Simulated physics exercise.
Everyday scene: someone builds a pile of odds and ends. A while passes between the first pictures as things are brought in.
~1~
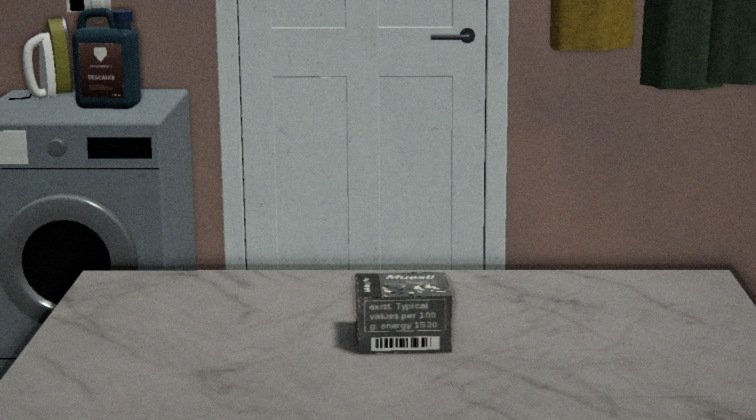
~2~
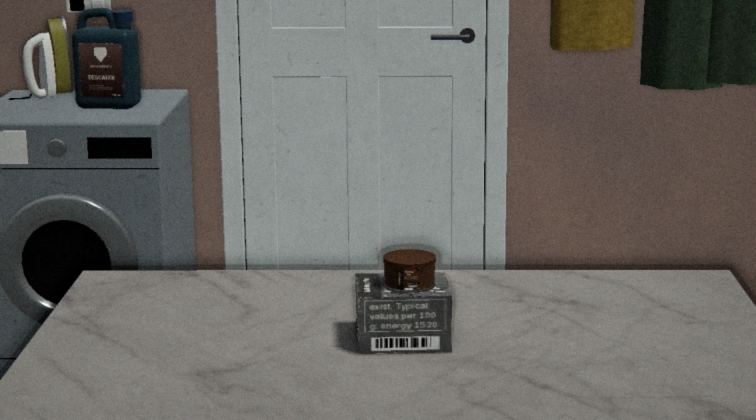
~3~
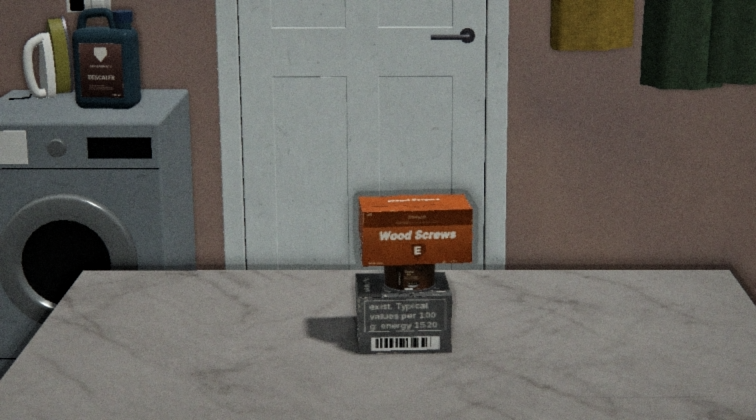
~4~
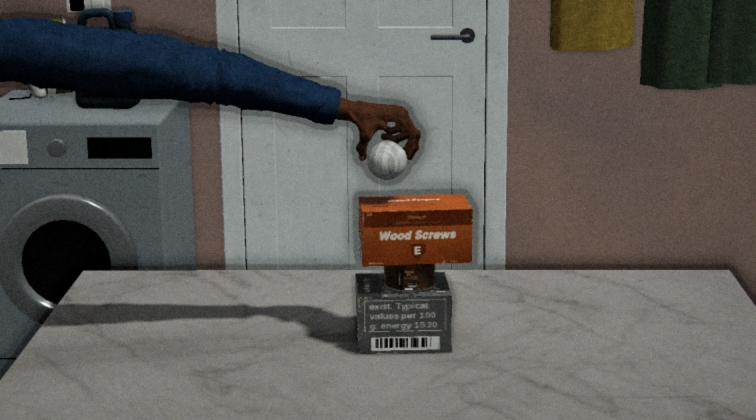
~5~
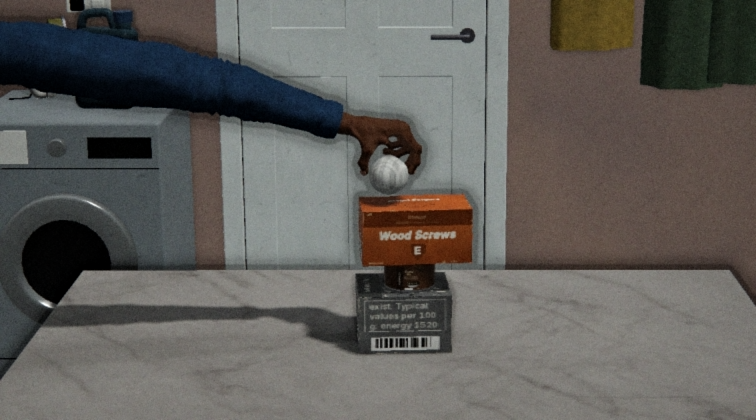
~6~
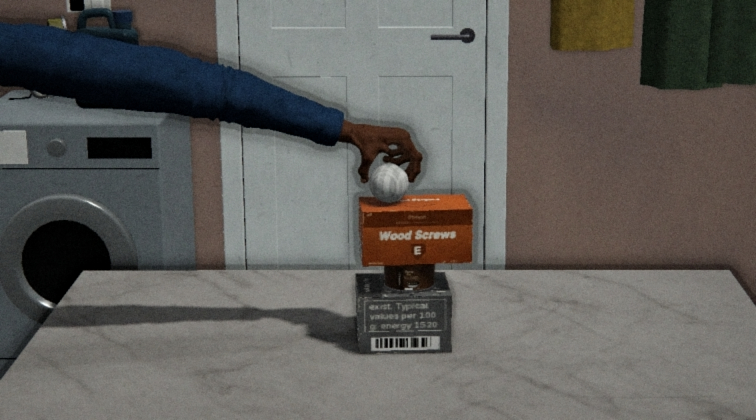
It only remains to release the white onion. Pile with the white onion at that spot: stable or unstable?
I reckon it sits tight.
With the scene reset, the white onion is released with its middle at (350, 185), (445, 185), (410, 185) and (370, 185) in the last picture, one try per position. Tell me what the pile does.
Try one: It topples; try two: It stands firm; try three: It stands firm; try four: It stands firm.
Then, 0.30 s on from there, no change.
Then, 0.70 s on from there, white onion resting near (389, 183).
In the end, all 4 unmoved. At the end, from the last picture's camera, white onion near (389, 184). The pile holds.
